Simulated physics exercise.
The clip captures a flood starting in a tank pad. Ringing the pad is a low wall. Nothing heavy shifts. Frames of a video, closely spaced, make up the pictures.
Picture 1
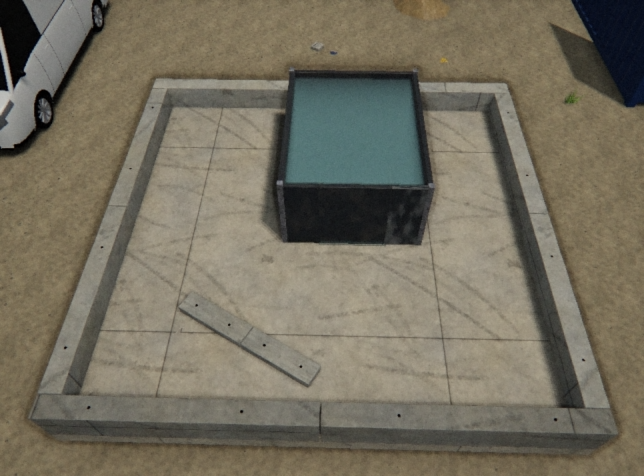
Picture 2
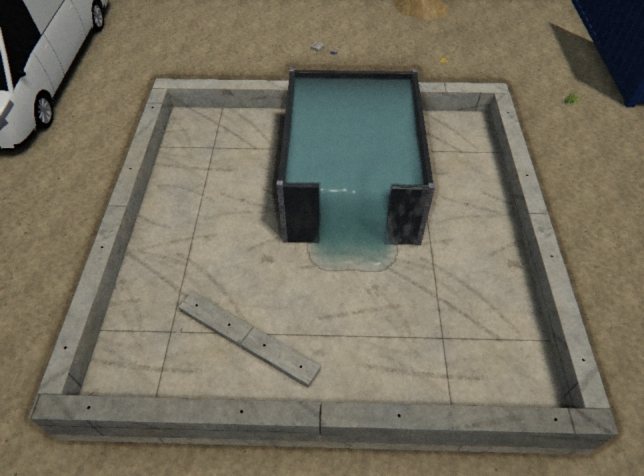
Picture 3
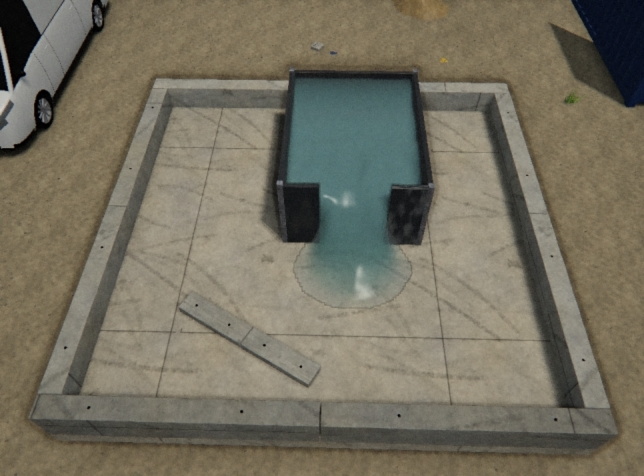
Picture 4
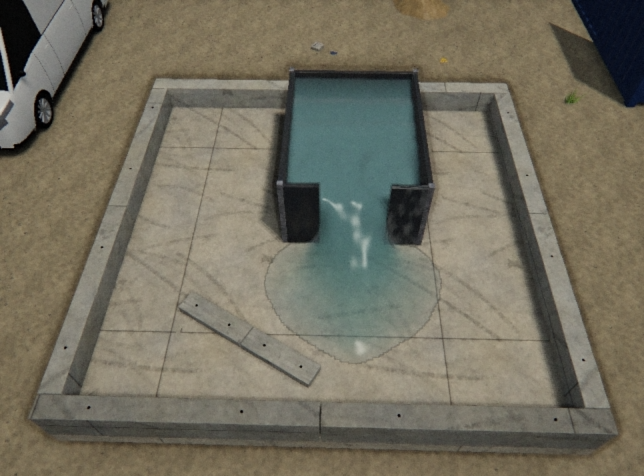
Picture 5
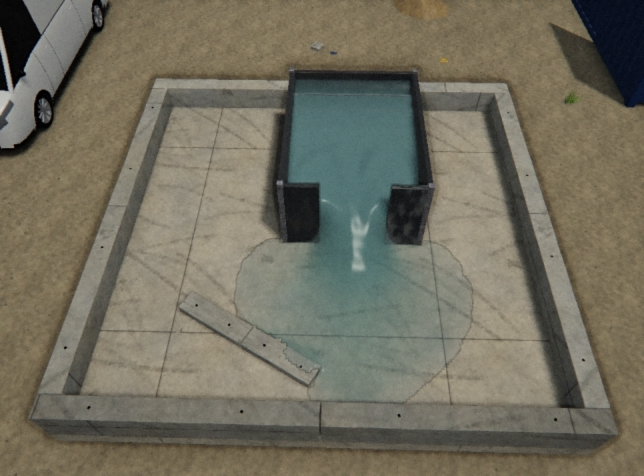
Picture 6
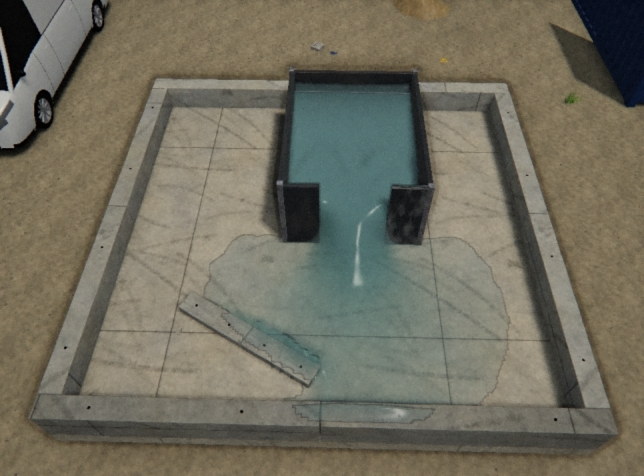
A dark-walled tank of blue-green water stands toward the back of a square concrete pad ringed by a low grey wall, seen from a high, fixed viewpoint. A grey slab lies slantwise on the pad, with a white vehicle at upper left and a blue object at upper right. The tank's front opens and water pours out, fanning across the pad, around the slab and onto the front wall.
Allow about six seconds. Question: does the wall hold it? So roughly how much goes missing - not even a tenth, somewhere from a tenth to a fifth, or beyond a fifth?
The loss is small, below one tenth.
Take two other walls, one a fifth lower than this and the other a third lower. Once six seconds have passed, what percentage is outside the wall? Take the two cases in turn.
First try roughly 8 per cent, second try roughly 12 per cent.
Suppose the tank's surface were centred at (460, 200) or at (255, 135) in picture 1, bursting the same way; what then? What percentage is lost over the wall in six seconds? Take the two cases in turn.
You'd get close to 14 per cent the first time and close to 2 per cent the second.
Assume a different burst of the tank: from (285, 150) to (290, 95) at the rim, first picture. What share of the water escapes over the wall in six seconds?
My estimate is near 6 percent.
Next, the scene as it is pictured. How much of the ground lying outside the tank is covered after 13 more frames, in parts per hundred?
About 60 in a hundred.
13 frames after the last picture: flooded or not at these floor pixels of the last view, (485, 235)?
At that place: Awash.
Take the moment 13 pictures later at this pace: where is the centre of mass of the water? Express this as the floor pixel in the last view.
I would point to (343, 259).
A moment on, water covers 35 % of the floor; the low wall has let 0 % over.
Next, water covers 40 % of the floor; the low wall has let 1 % over.
Then, water covers 50 % of the floor; the low wall has let 3 % over.
Later, water covers 80 % of the floor; the low wall has let 4 % over.
In the end, water covers 85 % of the floor; the low wall has let 4 % over.
